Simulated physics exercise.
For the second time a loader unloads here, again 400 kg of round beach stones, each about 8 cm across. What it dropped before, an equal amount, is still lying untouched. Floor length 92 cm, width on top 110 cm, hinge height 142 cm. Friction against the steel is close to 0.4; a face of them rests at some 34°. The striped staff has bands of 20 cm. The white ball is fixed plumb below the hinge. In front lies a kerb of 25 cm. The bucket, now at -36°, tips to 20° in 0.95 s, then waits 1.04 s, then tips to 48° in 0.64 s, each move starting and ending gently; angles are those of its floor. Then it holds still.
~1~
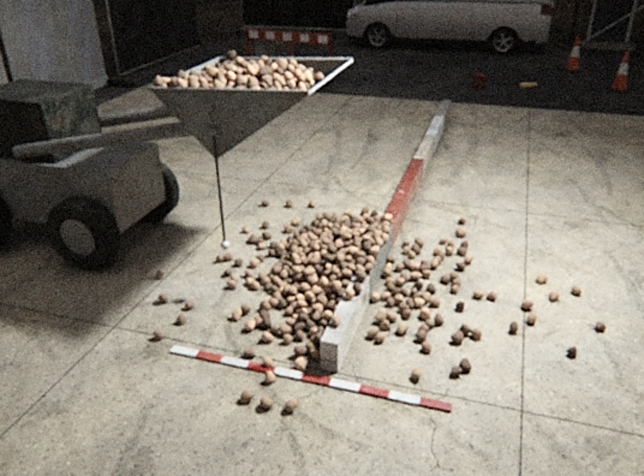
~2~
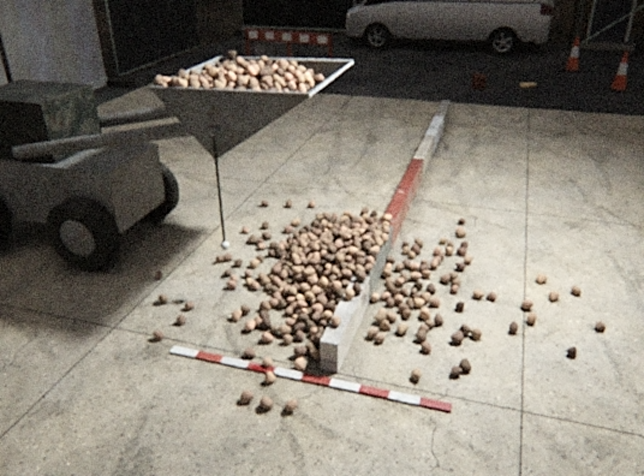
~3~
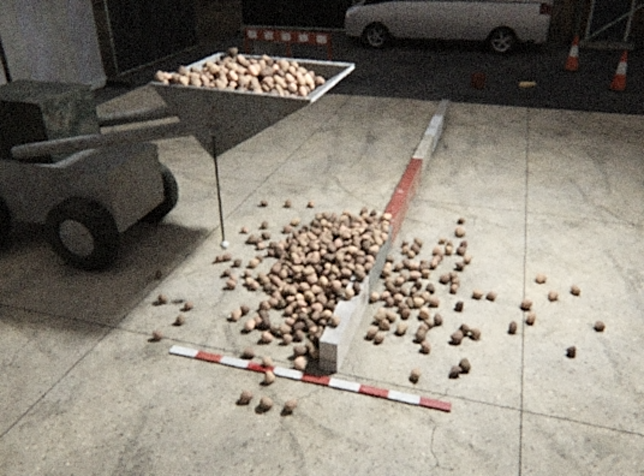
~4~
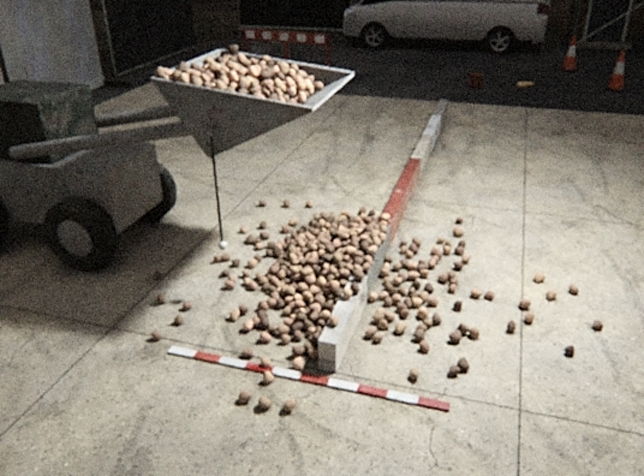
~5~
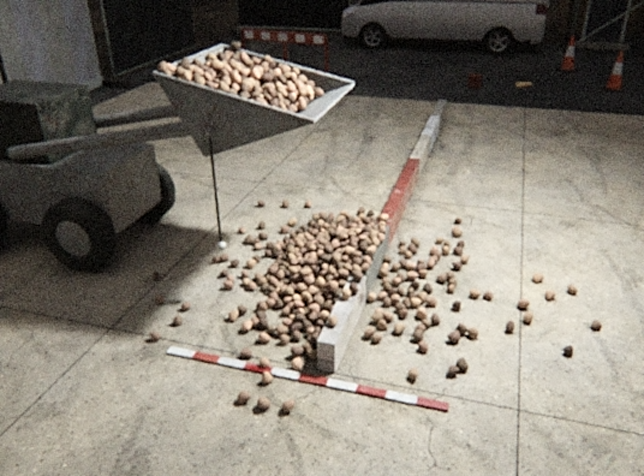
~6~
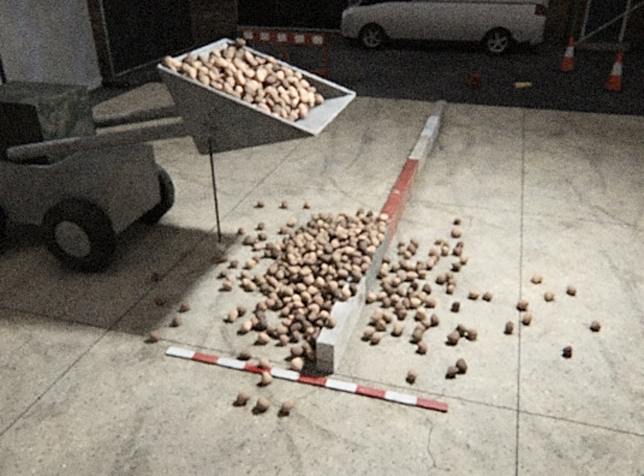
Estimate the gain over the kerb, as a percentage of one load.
Close to 64 parts in a hundred.
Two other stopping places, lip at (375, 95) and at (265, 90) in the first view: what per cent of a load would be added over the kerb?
First some 100, then 15 per cent.
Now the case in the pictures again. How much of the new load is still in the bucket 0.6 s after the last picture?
It holds some 95 per cent.
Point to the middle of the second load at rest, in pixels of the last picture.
Near (395, 272).
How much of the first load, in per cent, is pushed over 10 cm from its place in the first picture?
About 10 per cent.
Then, 0.3 s after the last picture the floor is at 11°; in per cent of one load, 100 in the bucket, 86 on this side of the kerb, 14 over the kerb; the foremost stones are at (547, 310).
Then, 0.6 s after the last picture the floor is at 20°; in per cent of one load, 94 in the bucket, 92 on this side of the kerb, 14 over the kerb; the foremost stones are at (547, 310).
Then, 2.7 s after the last picture the floor is at 48°; in per cent of one load, 0 in the bucket, 122 on this side of the kerb, 78 over the kerb; the foremost stones are at (612, 318).
Then, 5.3 s after the last picture the floor is at 48°; in per cent of one load, 0 in the bucket, 122 on this side of the kerb, 78 over the kerb; the foremost stones are at (612, 318). Net gain over the kerb, 64.
